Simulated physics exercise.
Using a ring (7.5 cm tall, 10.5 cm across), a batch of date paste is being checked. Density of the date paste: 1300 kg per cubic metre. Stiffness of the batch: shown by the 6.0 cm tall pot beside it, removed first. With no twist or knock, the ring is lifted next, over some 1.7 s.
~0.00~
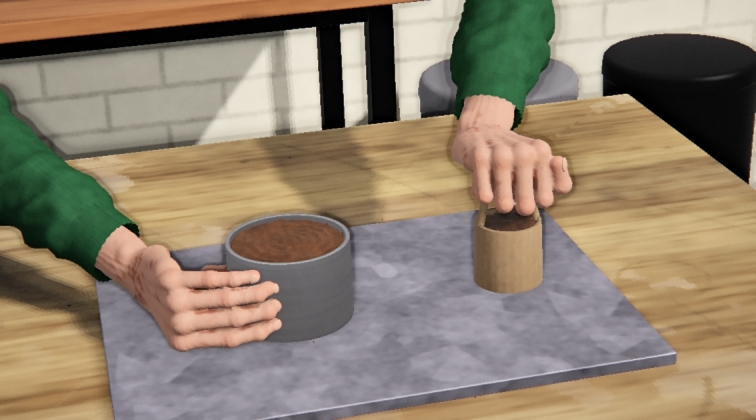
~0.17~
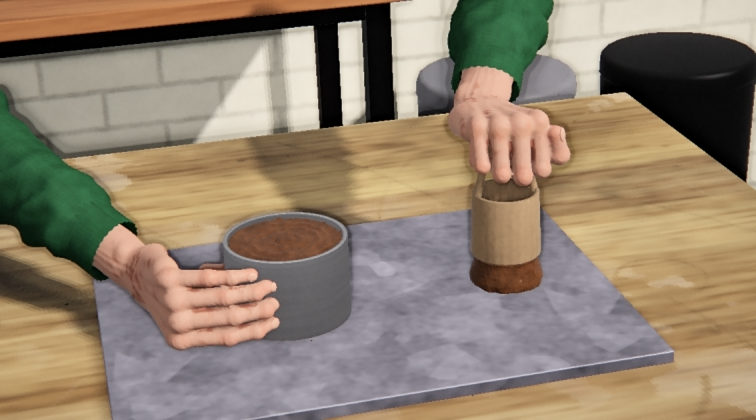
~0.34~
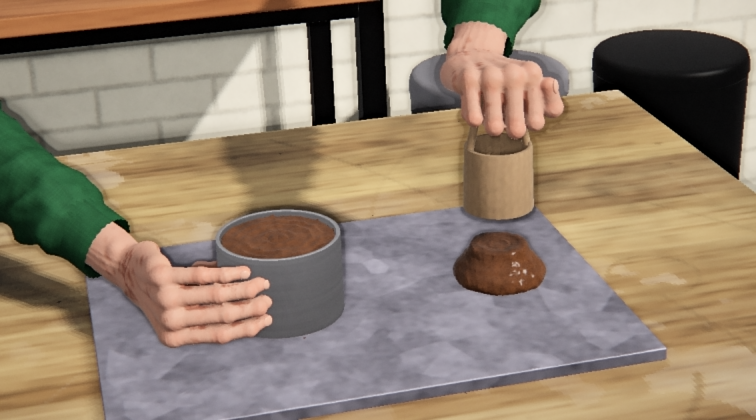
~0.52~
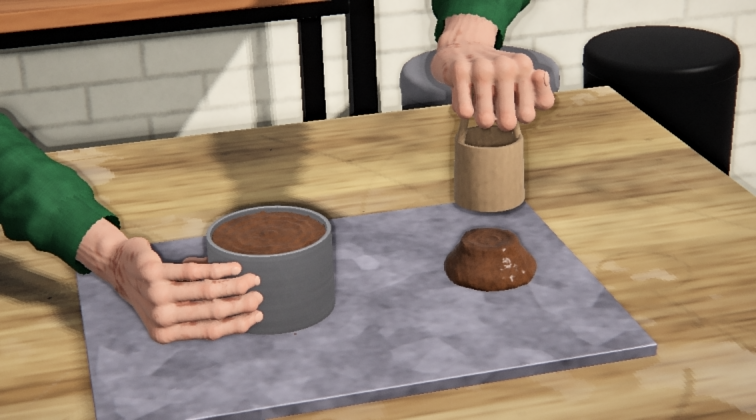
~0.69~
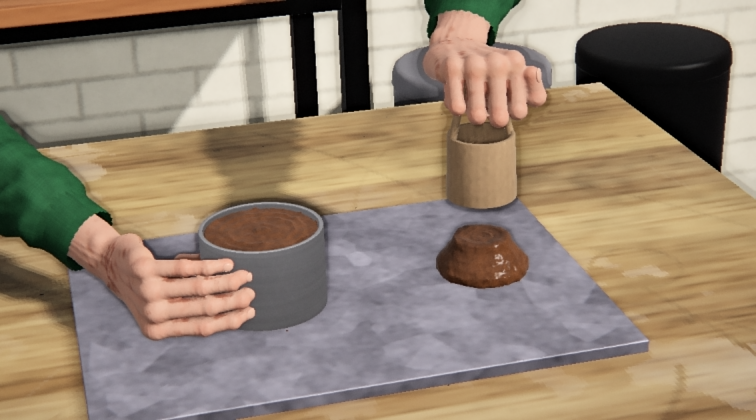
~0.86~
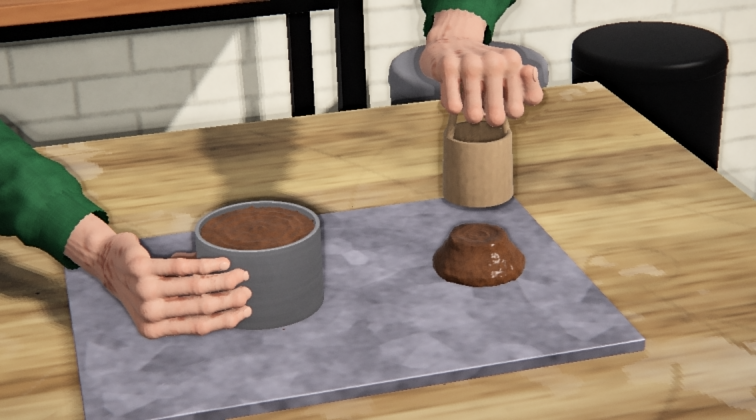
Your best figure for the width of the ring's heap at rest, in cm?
I'd say close to 17.2 cm.
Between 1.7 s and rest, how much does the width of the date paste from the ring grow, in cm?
Result: Close to 0.5 cm.
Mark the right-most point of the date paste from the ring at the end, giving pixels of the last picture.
Near (356, 300).
After 1.3 s, the ring is up 1.9 cm; the date paste has come down 0.4 cm to 7.1 cm and is 12 cm wide.
After 1.7 s, the ring is up 4.6 cm; the date paste has come down 2.7 cm to 4.8 cm and is 17 cm wide.
After 2.1 s, the ring is up 7.4 cm; the date paste has come down 2.8 cm to 4.7 cm and is 17 cm wide.
After 2.6 s, the ring is clear; the date paste has come down 2.9 cm to 4.6 cm and is 17 cm wide.
After 3.0 s, at rest, the ring is clear; the date paste has come down 2.9 cm to 4.6 cm and is 17 cm wide.
